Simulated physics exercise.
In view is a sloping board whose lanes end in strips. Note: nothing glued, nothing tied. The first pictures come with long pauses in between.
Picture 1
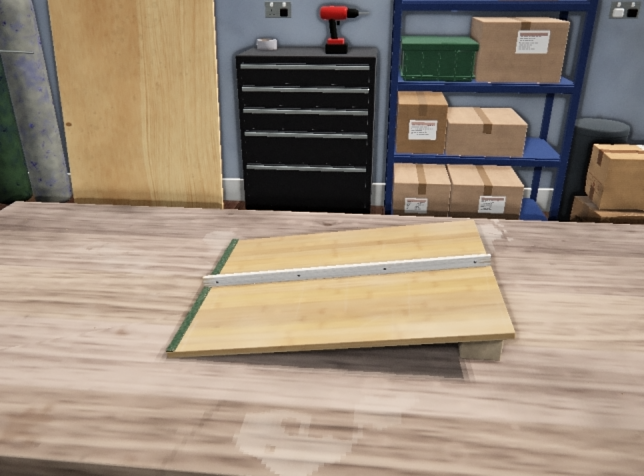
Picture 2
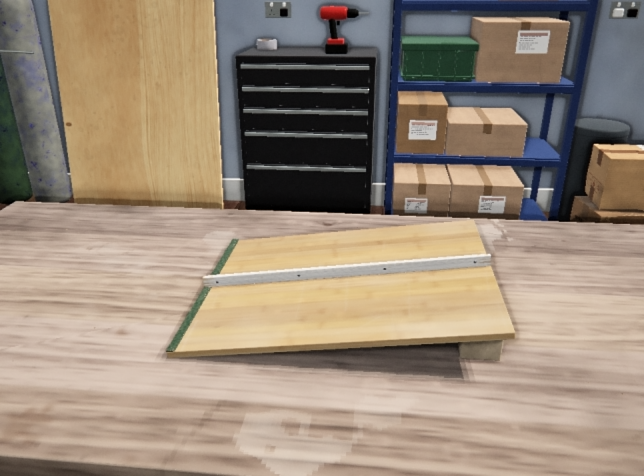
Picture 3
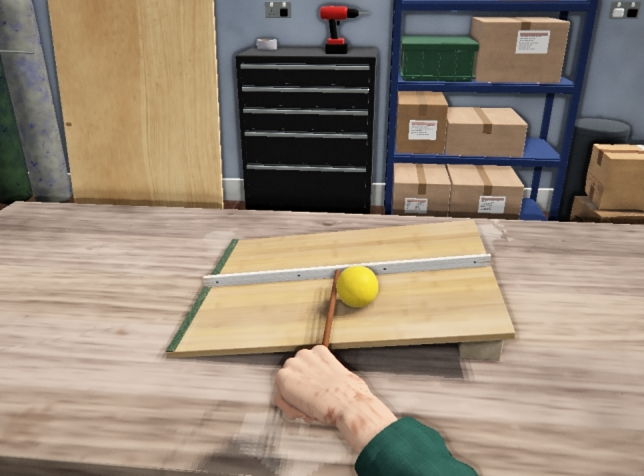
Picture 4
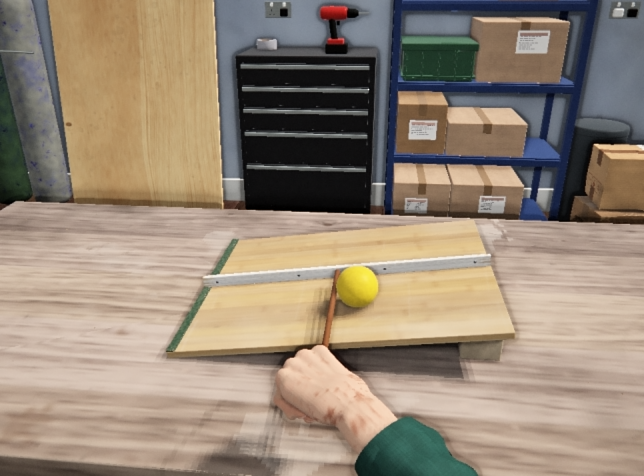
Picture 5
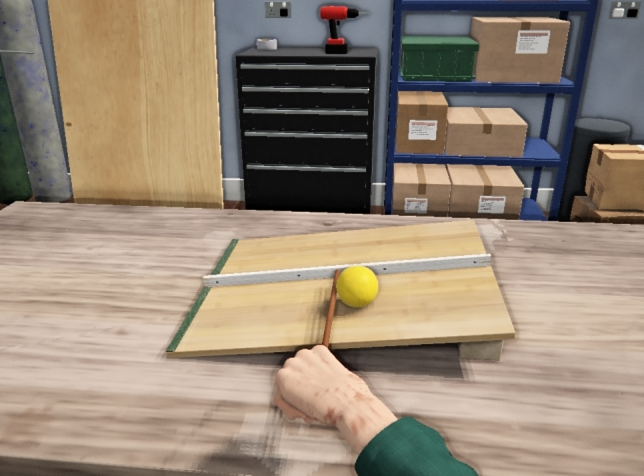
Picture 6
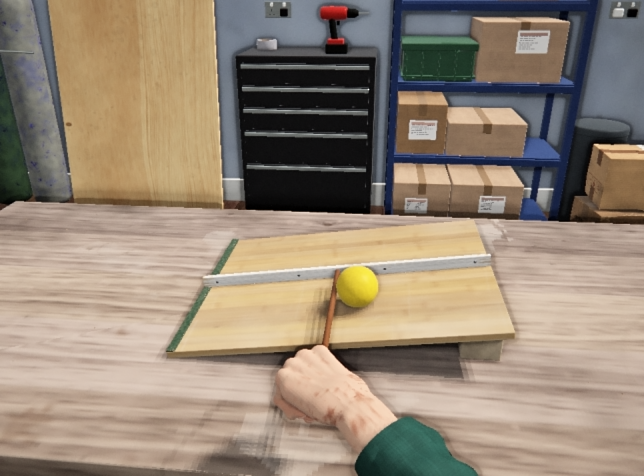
A hand in a green sleeve appeared at a tilted wooden board on a workbench, holding a thin stick against a round yellow object on the slope, and then nothing moved.
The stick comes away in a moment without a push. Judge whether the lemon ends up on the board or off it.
It will most likely pass the strip and go on.
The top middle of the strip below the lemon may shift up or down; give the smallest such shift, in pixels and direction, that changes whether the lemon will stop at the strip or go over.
Roughly 8 pixels up.
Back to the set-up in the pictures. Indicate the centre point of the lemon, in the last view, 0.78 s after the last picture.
I'd say roughly pixel (201, 299).
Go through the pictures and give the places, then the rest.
The first picture shows board (342, 274).
The second picture shows board (342, 274).
The third picture shows held back by the stick; lemon (357, 287); board (342, 274).
The fourth picture shows held back by the stick; lemon (357, 287); board (342, 274).
The fifth picture shows held back by the stick; lemon (357, 287); board (342, 274).
The sixth picture shows held back by the stick; lemon (357, 287); board (342, 274).
Then, 0.78 s after the last picture, lemon rolling on the board near (201, 299).
By the end, the lemon goes over the end.
